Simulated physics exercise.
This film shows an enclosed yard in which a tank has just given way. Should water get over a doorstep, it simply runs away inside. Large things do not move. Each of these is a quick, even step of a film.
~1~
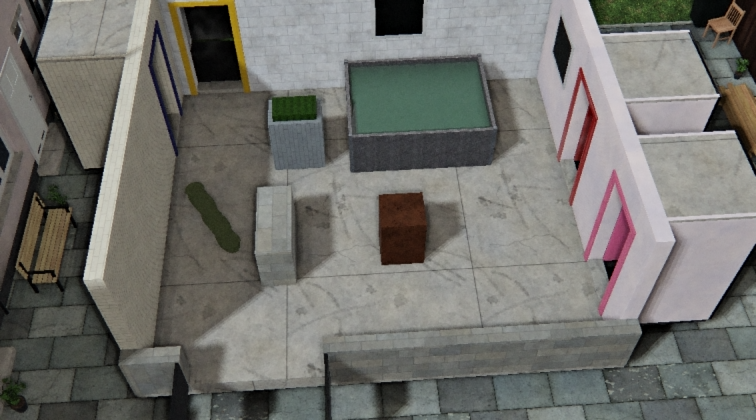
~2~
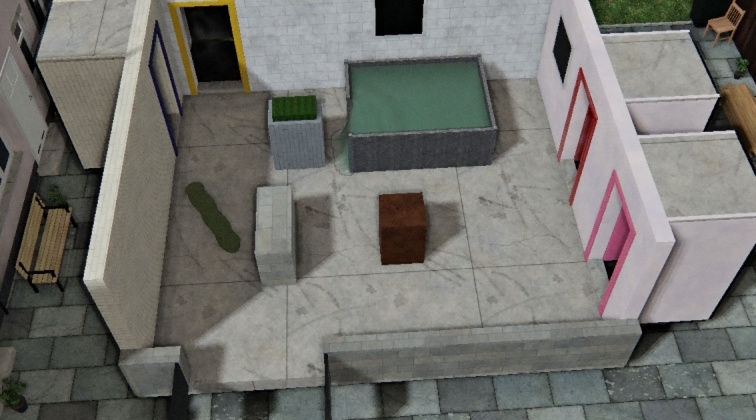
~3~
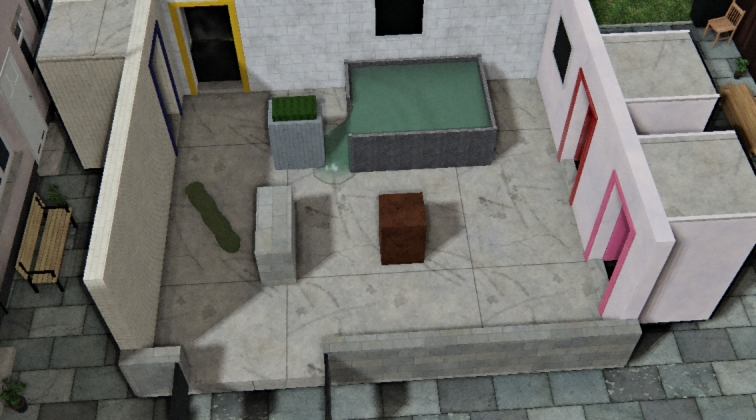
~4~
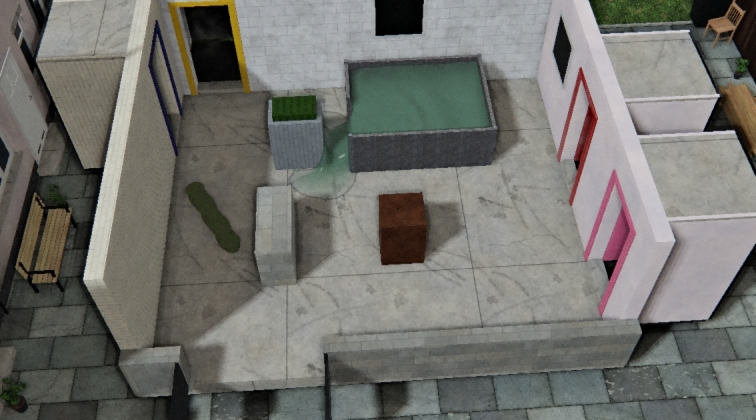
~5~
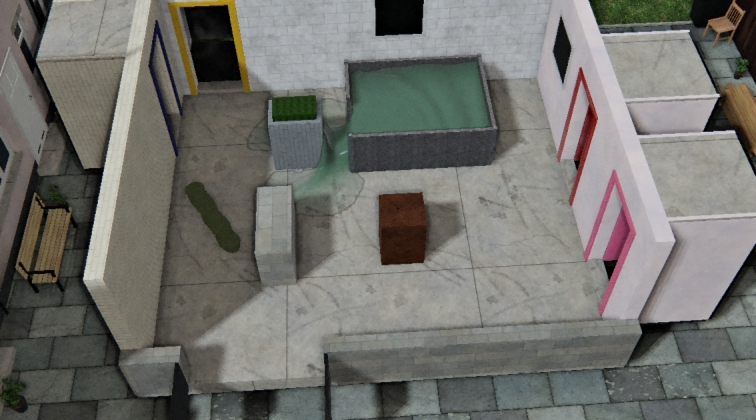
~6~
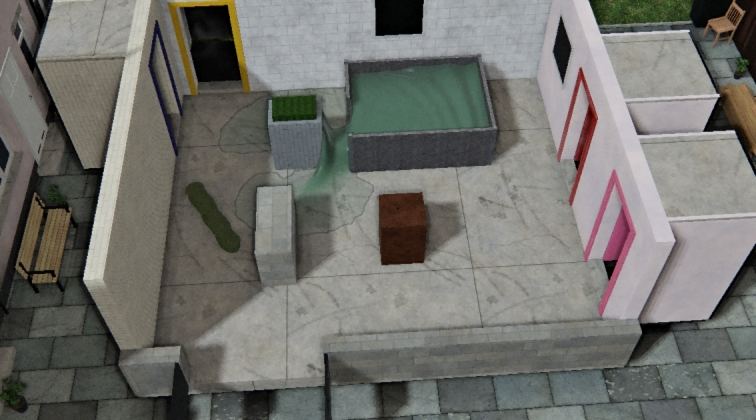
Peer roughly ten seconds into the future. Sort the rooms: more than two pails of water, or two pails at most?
Blue door - more than two pails; pink door - two pails at most; yellow door - more than two pails; red door - two pails at most.
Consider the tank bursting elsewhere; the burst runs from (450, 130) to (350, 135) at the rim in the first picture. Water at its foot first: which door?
It's the pink one.
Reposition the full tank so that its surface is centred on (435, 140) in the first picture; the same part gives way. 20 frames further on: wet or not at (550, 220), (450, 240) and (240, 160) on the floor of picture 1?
Readings in order: No flood; no flood; flood.
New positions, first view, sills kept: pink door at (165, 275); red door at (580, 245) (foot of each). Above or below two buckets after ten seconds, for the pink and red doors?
My reading: Pink stays under, red is under.
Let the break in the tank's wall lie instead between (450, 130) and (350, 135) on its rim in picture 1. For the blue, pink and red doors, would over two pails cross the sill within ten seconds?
In that case the blue door stays within limits, the pink door overshoots and the red door overshoots.
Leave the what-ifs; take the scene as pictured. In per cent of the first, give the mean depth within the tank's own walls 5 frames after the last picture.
Somewhere near 72 %, give or take.
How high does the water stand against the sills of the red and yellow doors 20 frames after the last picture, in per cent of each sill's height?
Estimate, in order: 0 and 220 percent.
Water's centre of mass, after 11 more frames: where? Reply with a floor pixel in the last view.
Roughly at (369, 148).
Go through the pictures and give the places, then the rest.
The tank at (418, 97) is whole and still, in the first frame.
The front is at (342, 132), out from the gap at (352, 141), in the second frame.
Water pours out at (352, 141) and has run to a hidden place, in the third frame.
Water pours out at (352, 142) and has run to a hidden place, in the fourth frame.
The front is at (254, 137), out from the gap at (352, 142), in the fifth frame.
The front is at (228, 129), out from the gap at (352, 141), in the sixth frame.
A moment on, water covers 30 % of the floor; the blue door wet at the sill, nothing in, the pink door not reached, the yellow door under two buckets in, the red door not reached.
Next, water covers 45 % of the floor; the blue door under two buckets in, the pink door not reached, the yellow door under two buckets in, the red door not reached.
Then, water covers 60 % of the floor; the blue door over two buckets in, the pink door not reached, the yellow door over two buckets in, the red door not reached.
Later, water covers 80 % of the floor; the blue door far over two buckets in, the pink door wet at the sill, nothing in, the yellow door far over two buckets in, the red door wet at the sill, nothing in.
In the end, water covers 95 % of the floor; the blue door far over two buckets in, the pink door wet at the sill, nothing in, the yellow door far over two buckets in, the red door under two buckets in.
